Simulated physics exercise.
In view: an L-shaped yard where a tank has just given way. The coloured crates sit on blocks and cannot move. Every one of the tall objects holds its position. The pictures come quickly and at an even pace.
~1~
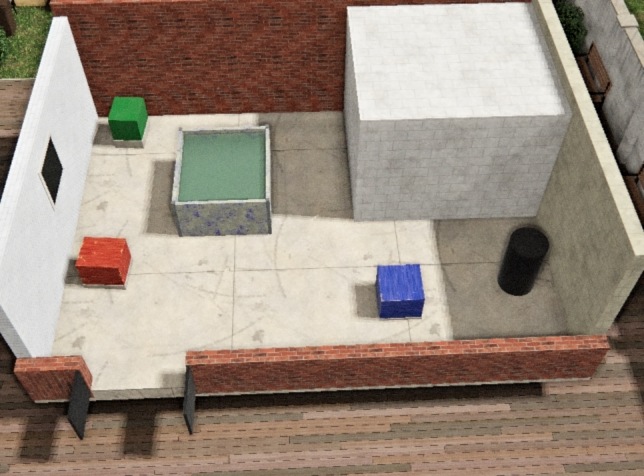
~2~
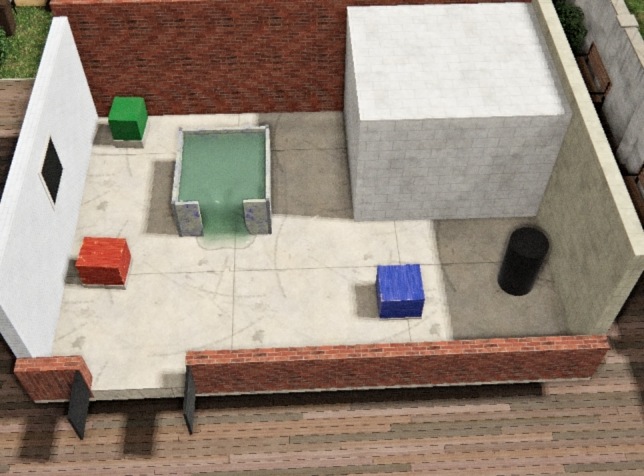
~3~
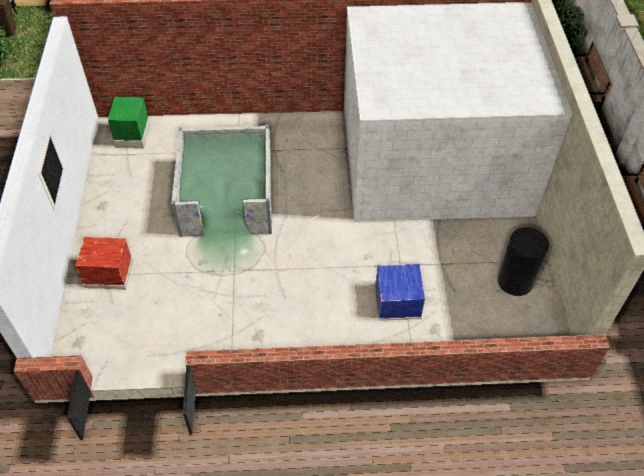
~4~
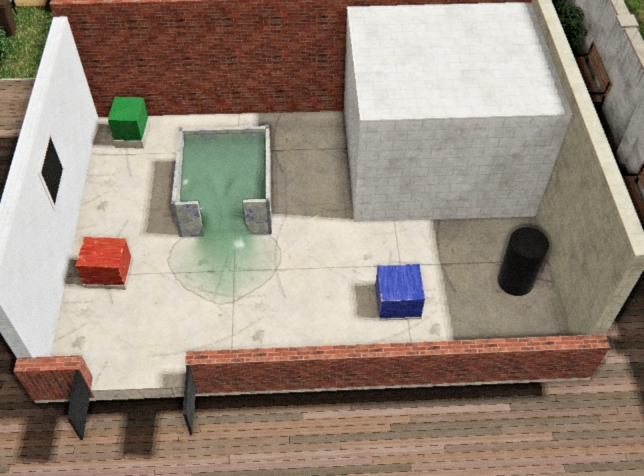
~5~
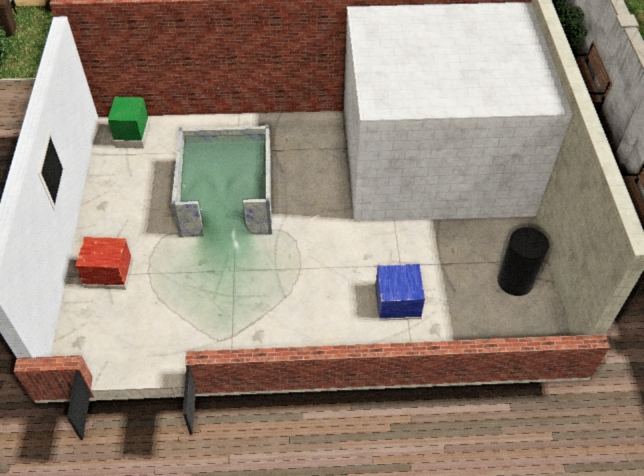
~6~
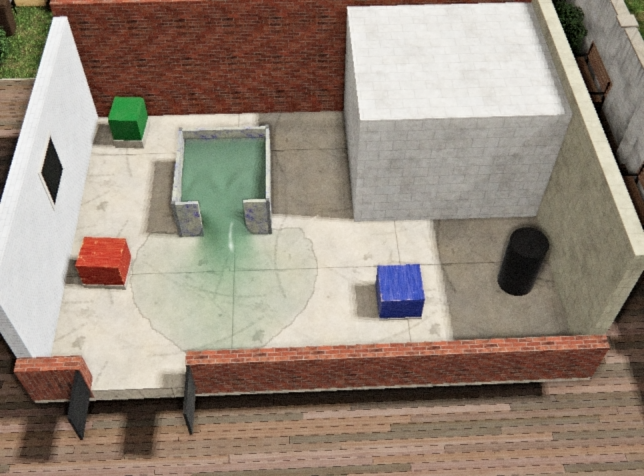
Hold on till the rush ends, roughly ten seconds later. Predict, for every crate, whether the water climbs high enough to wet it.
My prediction: The blue crate gets wetted; the green crate remains dry; the red crate remains dry.
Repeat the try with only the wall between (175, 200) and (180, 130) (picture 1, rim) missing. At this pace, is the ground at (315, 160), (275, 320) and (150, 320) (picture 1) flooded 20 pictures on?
Well, the first one's sodden, the second's sodden, and the third's sodden.
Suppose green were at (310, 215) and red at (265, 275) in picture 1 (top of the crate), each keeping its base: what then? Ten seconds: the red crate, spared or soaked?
Note: The red crate is caught.
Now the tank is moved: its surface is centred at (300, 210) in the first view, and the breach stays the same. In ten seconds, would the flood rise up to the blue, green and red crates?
Result: Blue crate - reached, green crate - missed, red crate - reached.
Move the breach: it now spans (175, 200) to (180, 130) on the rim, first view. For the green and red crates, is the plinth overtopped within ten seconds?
Observed: Green is doused; red is doused.
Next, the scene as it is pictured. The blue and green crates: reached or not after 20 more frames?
At blue, got wet; at green, stays dry.
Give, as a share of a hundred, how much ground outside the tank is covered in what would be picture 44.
Around 60 in a hundred.
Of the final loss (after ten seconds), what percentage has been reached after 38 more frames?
Around 80 percent.
A moment on, water covers 30 % of the floor; the blue crate water round its plinth, the green crate not reached, the red crate water round its plinth.
Next, water covers 35 % of the floor; the blue crate water round its plinth, the green crate not reached, the red crate water round its plinth.
Then, water covers 45 % of the floor; the blue crate water round its plinth, the green crate not reached, the red crate water round its plinth.
Later, water covers 60 % of the floor; the blue crate water round its plinth, the green crate not reached, the red crate water round its plinth.
In the end, water covers 80 % of the floor; the blue crate was topped, the green crate stayed above the water, the red crate stayed above the water.
